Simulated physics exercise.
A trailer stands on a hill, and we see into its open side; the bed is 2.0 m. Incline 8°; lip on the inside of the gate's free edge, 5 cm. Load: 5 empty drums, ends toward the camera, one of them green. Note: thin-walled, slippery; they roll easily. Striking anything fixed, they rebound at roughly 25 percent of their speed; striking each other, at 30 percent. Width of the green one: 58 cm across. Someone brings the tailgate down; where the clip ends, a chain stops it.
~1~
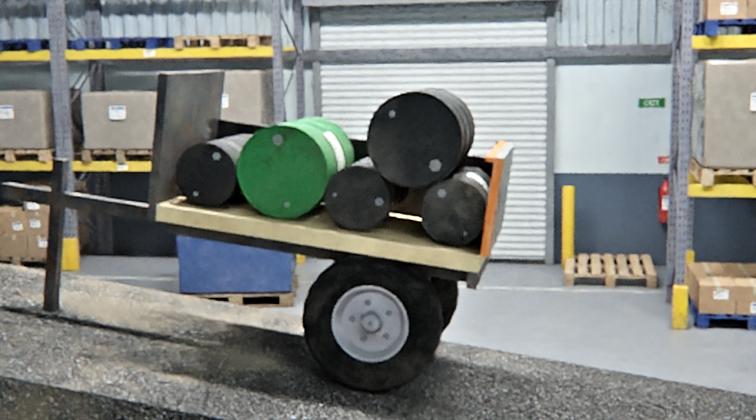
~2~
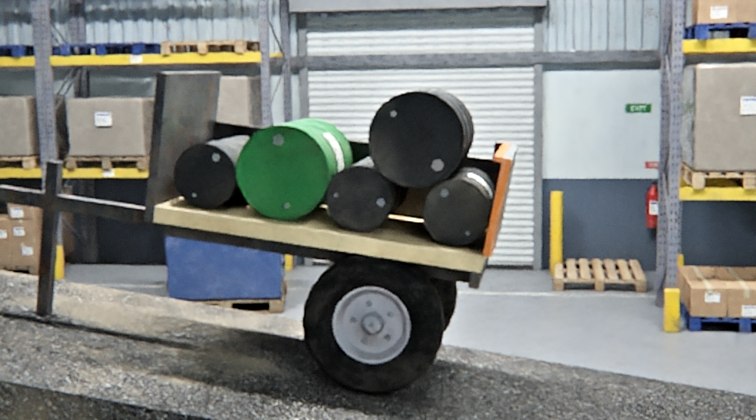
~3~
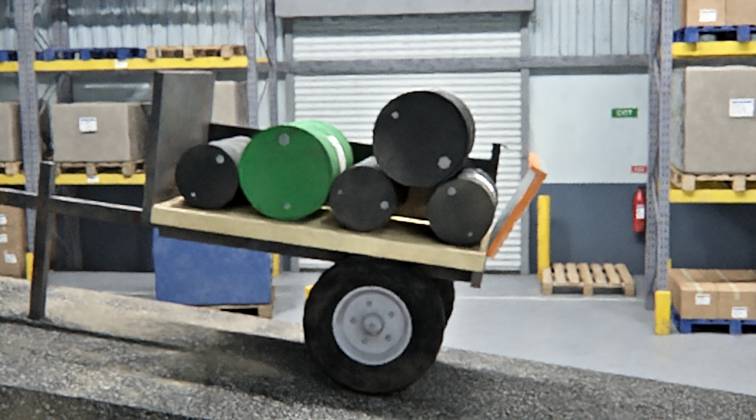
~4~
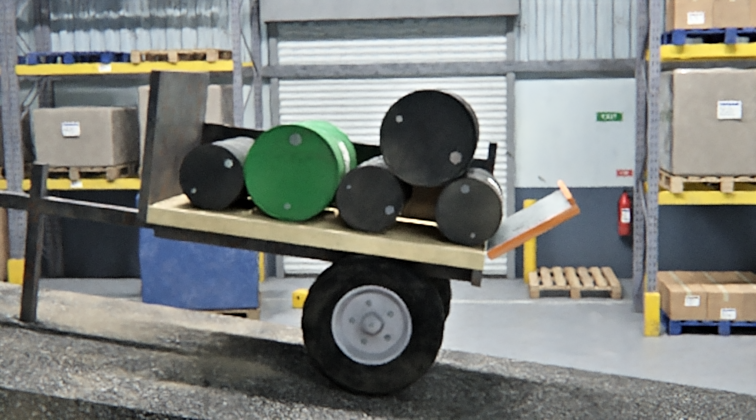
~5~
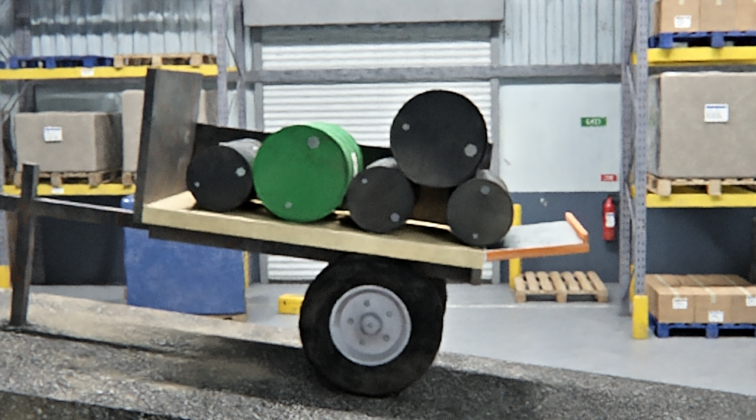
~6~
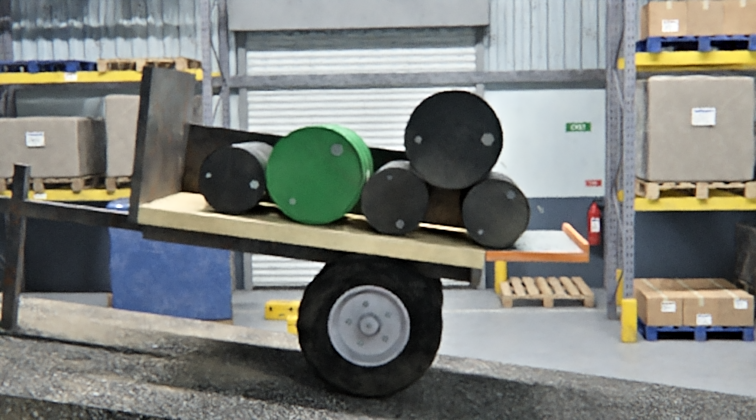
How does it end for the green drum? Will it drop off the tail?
Result - green is kept aboard.
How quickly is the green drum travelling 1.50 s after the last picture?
Speed approx. 0.6 m/s.
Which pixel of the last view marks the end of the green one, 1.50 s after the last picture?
It should be close to pixel (461, 194).
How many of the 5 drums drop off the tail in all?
Counted up, it is 2.
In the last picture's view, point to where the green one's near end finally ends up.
It comes to rest at about (479, 197).
Then, 1.5 s after the last picture, green is on the bed, 15 cm short of the hinge, rolling right; 2 of 5 are out.
At rest (3.5 s after the last picture), green is on the bed, 5 cm short of the hinge; 2 of 5 are out.
